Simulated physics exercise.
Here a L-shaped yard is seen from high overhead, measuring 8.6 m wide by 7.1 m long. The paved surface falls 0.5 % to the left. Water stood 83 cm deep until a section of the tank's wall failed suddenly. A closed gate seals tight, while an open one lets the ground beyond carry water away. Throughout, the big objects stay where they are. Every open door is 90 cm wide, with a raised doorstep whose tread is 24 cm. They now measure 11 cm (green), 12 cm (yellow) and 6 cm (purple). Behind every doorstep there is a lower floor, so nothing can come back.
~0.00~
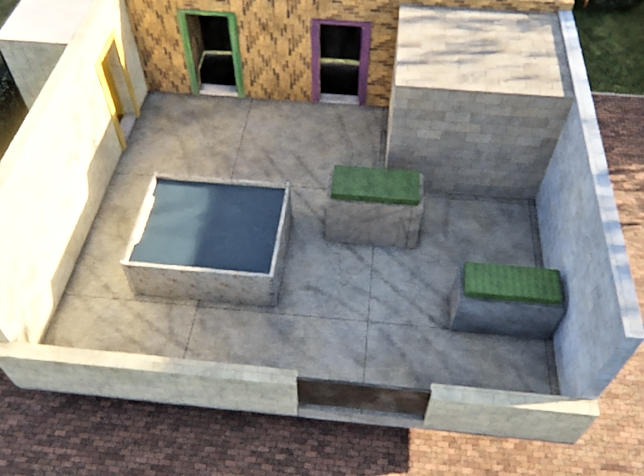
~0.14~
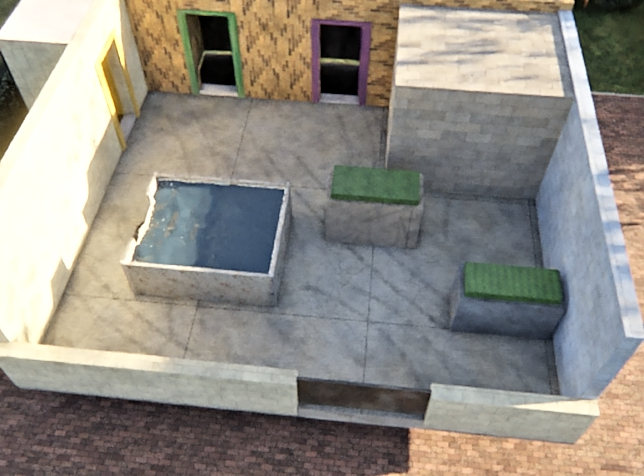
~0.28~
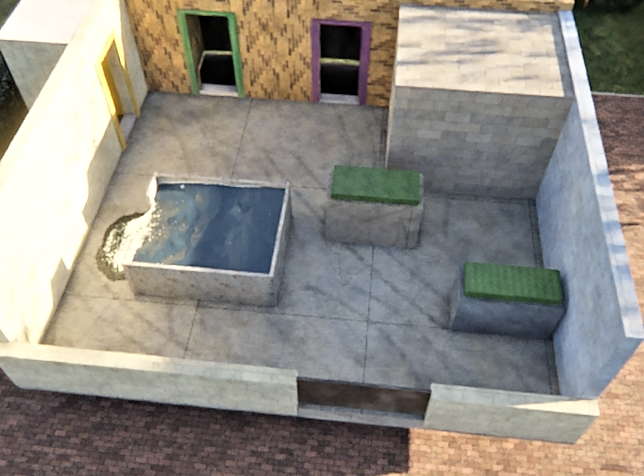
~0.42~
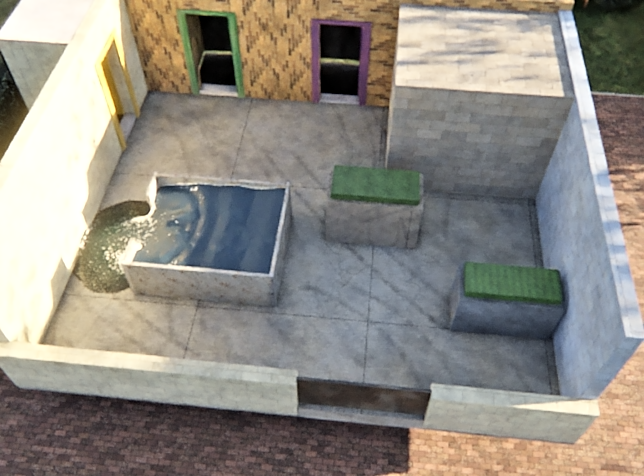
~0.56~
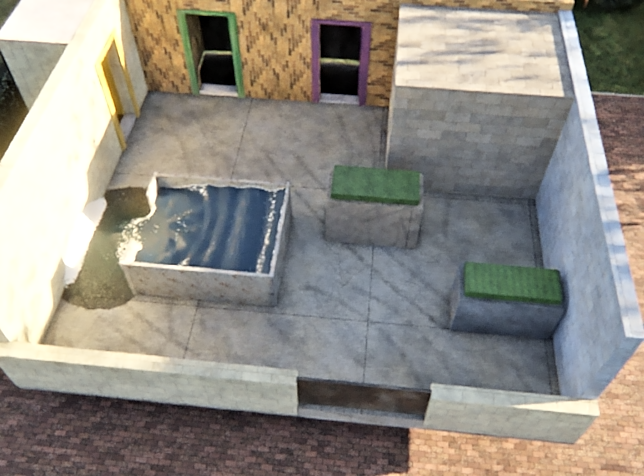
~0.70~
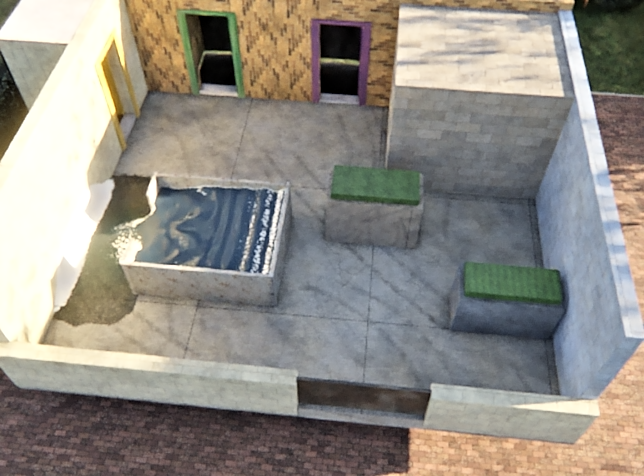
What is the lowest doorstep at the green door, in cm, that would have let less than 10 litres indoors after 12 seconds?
Roughly 19 cm.
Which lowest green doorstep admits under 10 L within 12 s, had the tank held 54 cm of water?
Step height: Approx. 10.5 cm.
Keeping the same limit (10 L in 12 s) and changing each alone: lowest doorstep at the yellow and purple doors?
You'd want some 7.0 cm at yellow and some 9.0 cm at purple.
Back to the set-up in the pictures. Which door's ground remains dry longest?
I'd go with the purple door.
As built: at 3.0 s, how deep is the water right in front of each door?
Door depths (cm): Green = 21, yellow = 8, purple = 0.
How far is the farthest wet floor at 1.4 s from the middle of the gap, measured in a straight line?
I make it some 4.0 m.
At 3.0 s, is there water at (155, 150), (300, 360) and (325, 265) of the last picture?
I'd mark them touched by the flood, touched by the flood and spared by the flood, respectively.
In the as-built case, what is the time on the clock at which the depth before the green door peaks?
I'd say near 2.8 seconds.
After 1.4 s water covers 15 % of the floor, deepest (59 cm) near (92, 247); it has not reached the green door.
After 3.0 s water covers 45 % of the floor, deepest (39 cm) near (32, 367); 21 cm at the green door, 22 litres in over its 11 cm doorstep.
After 12.0 s water covers 100 % of the floor, deepest (15 cm) near (400, 250); 7 cm at the green door, 84 litres in over its 11 cm doorstep.
At the green door as built, the water arrived by 2.1 s and peaked near 22 cm at 2.8 s.
Run again over the same 12 s with other heights there, 25 litres in over 16 cm, 3 litres over 21.5 cm. The limit of 10 litres is kept from about 19 cm up.
